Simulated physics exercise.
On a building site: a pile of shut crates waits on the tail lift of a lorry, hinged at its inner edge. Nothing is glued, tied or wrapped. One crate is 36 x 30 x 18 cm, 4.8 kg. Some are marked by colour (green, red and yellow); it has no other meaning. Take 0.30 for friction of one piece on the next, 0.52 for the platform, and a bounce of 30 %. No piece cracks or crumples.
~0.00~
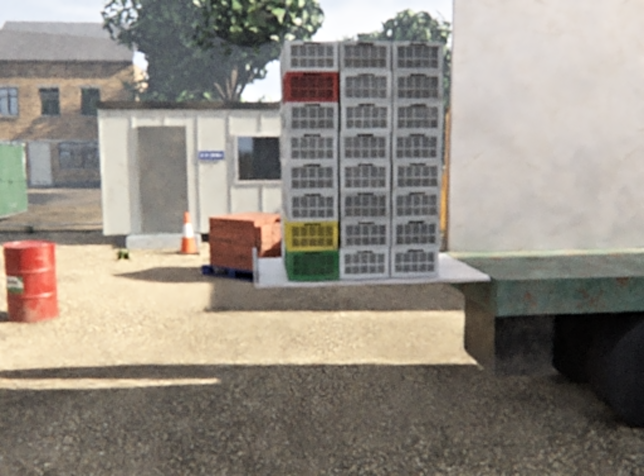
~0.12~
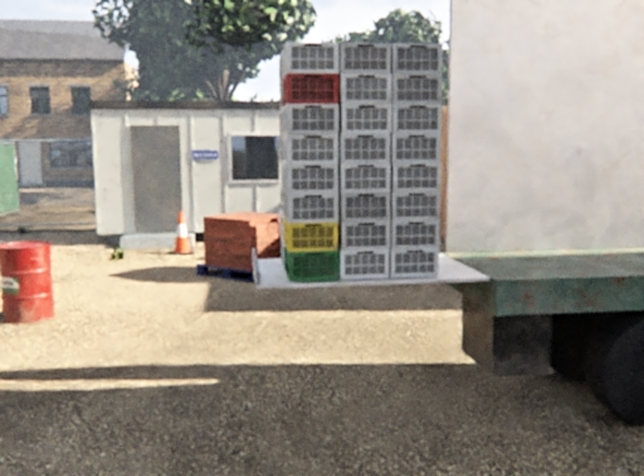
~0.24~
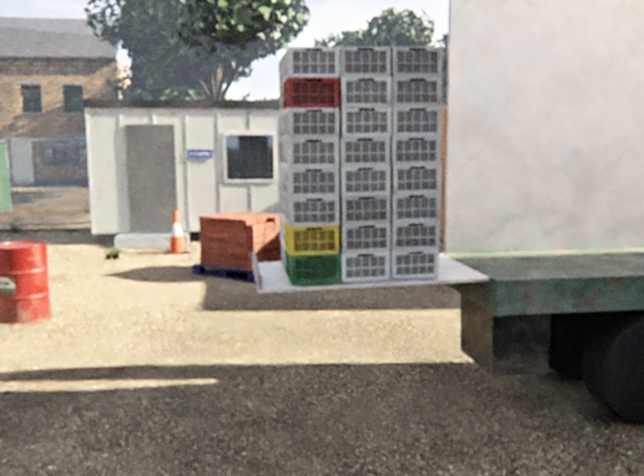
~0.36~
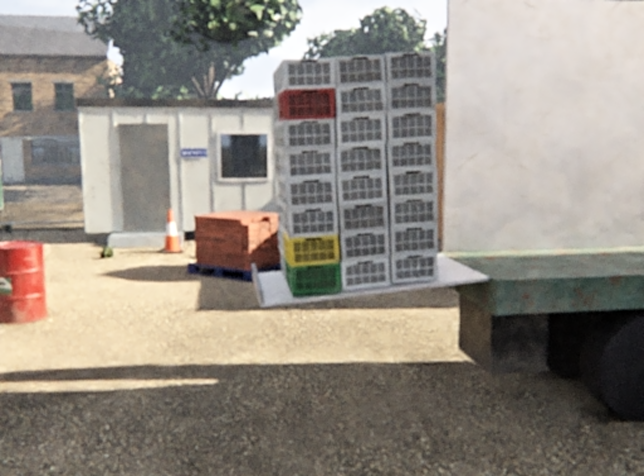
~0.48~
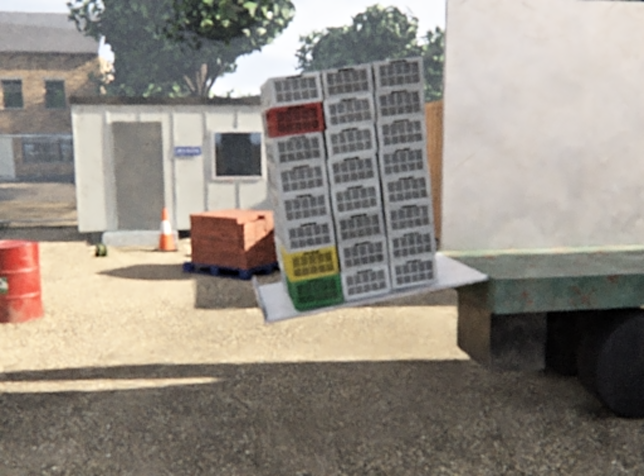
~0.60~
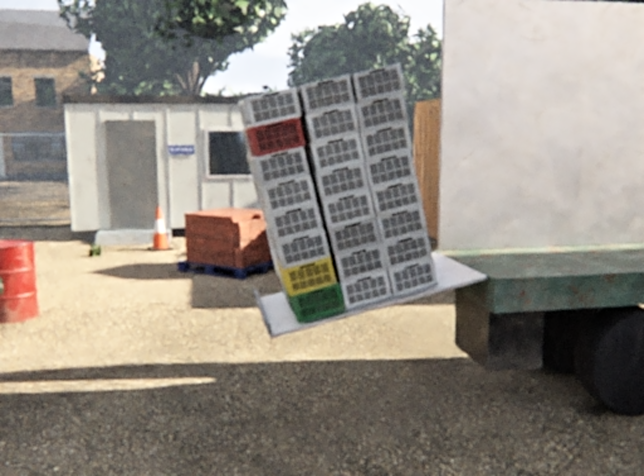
Stacked crates on a lorry's tail lift leaning further and further left as the platform's outer edge slopes downward in a yard.
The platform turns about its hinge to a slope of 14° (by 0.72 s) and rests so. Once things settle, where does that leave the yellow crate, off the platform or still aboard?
That crate falls off.
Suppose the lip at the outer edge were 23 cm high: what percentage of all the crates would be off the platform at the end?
Then 60 per cent.
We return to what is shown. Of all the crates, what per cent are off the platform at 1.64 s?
At that moment 75 per cent.
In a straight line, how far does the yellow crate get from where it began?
Roughly 135 cm away.
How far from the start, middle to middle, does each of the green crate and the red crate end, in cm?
Green 30, red 310.
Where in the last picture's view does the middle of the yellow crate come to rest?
Near (196, 421).
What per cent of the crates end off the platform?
Roughly 75 per cent of them.
By 1.02 s, slope 14°; 8 of the 48 crates off the platform; yellow crate tilted 27°; red crate tilted 27°, 9 cm lower.
By 1.64 s, slope 14°; 35 of the 48 crates off the platform; yellow crate on its side; red crate on its side.
When it is over (2.9 s), slope 14°; 35 of the 48 crates off the platform; yellow crate on its side; red crate upside down; green crate moved 14 cm. In pixels of the last frame, middles, yellow crate near (196, 421).
